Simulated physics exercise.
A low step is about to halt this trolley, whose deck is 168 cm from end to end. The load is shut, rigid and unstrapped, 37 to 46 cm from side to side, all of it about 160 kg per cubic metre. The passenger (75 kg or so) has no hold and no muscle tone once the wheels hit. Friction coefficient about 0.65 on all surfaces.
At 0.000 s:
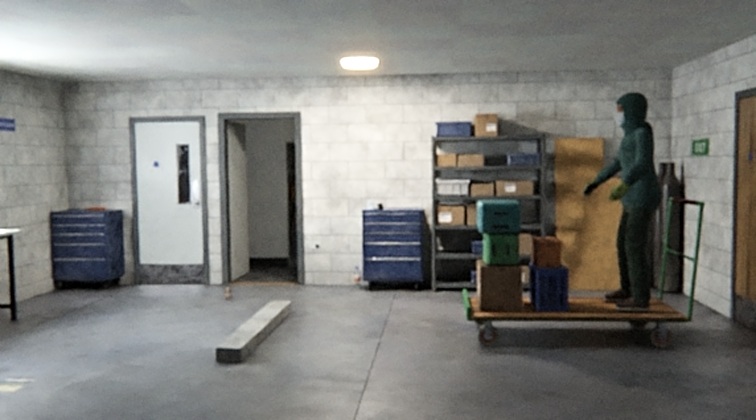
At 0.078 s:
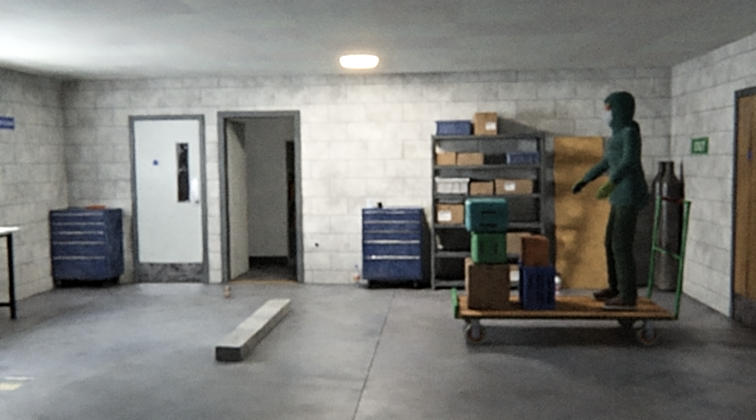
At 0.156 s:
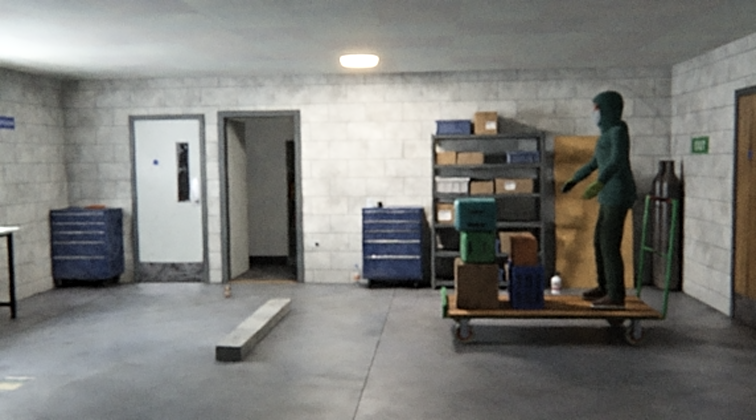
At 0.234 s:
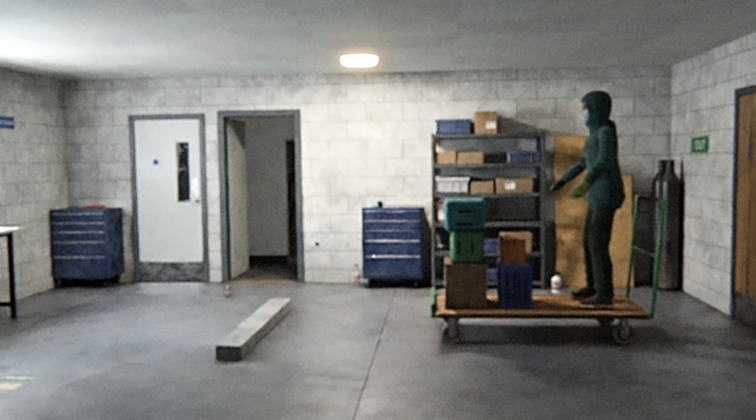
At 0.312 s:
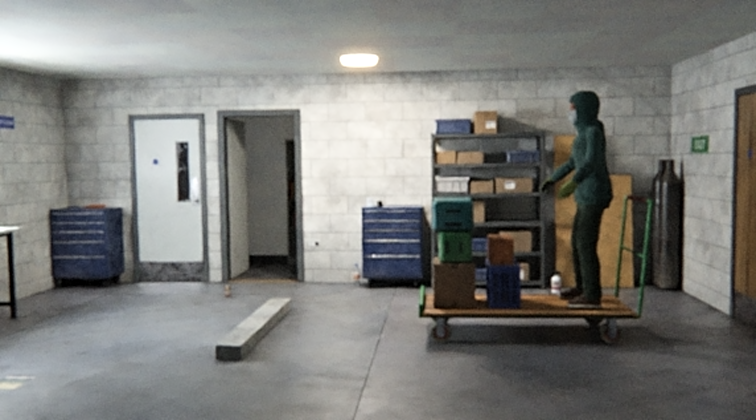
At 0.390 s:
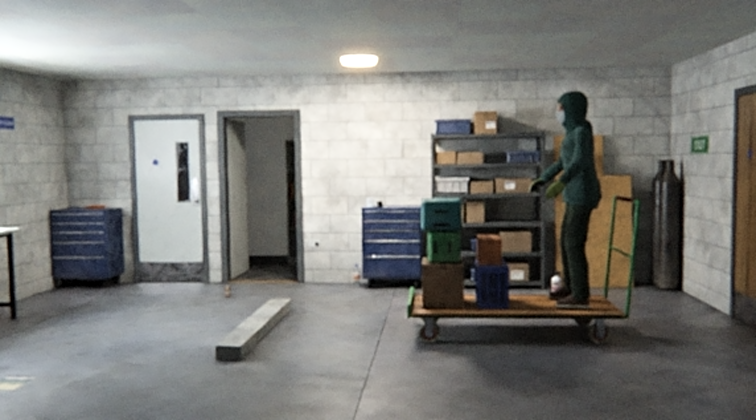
A hooded figure in dark green stood on a flatbed trolley, arms held forward, facing a few stacked boxes and crates, as the trolley rolled a short way left across a garage-like room.
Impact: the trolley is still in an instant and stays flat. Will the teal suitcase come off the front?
At this pace the teal suitcase flies off.
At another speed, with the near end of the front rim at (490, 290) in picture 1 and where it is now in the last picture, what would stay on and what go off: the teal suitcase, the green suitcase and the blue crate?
Then teal off, green off, blue on.
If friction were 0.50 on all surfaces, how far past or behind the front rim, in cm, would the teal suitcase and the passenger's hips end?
In that case teal 50 past, hips 110 behind.
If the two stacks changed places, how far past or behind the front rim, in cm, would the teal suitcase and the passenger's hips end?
In that case teal 20 past, hips 110 behind.
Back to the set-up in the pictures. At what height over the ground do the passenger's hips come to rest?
About 60 cm.
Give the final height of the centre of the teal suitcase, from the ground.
Roughly 20 cm above it.
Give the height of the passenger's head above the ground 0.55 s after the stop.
About 90 cm.
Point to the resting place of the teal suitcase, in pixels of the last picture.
Around (200, 308).
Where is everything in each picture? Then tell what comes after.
Teal suitcase (498, 216), hips (640, 196), rim corner (469, 316); 0 cm covered, 178 to go, in the first frame.
Teal suitcase (486, 215), hips (628, 195), rim corner (456, 314); 9 cm covered, 169 to go, in the second frame.
Teal suitcase (475, 214), hips (616, 194), rim corner (444, 314); 19 cm covered, 159 to go, in the third frame.
Teal suitcase (464, 214), hips (605, 194), rim corner (433, 313); 28 cm covered, 150 to go, in the fourth frame.
Teal suitcase (453, 214), hips (593, 194), rim corner (421, 313); 38 cm covered, 141 to go, in the fifth frame.
Teal suitcase (441, 214), hips (581, 194), rim corner (409, 313); 47 cm covered, 131 to go. Speed about 1.2 m/s, in the sixth frame.
Impact comes at 1.47 s.
After 1.72 s the teal suitcase is 5 cm behind the rim, tilted 15°, near (263, 213) in the last picture's view.
After 2.02 s the teal suitcase is 14 cm past the rim, tilted 45°, near (242, 220) in the last picture's view.
After 2.47 s the teal suitcase is 52 cm past the rim, tilted 135°, near (202, 307) in the last picture's view.
At rest, 3.7 s, past the rim, teal suitcase and green suitcase; behind it, brown parcel, orange carton, blue crate and the passenger's hips.
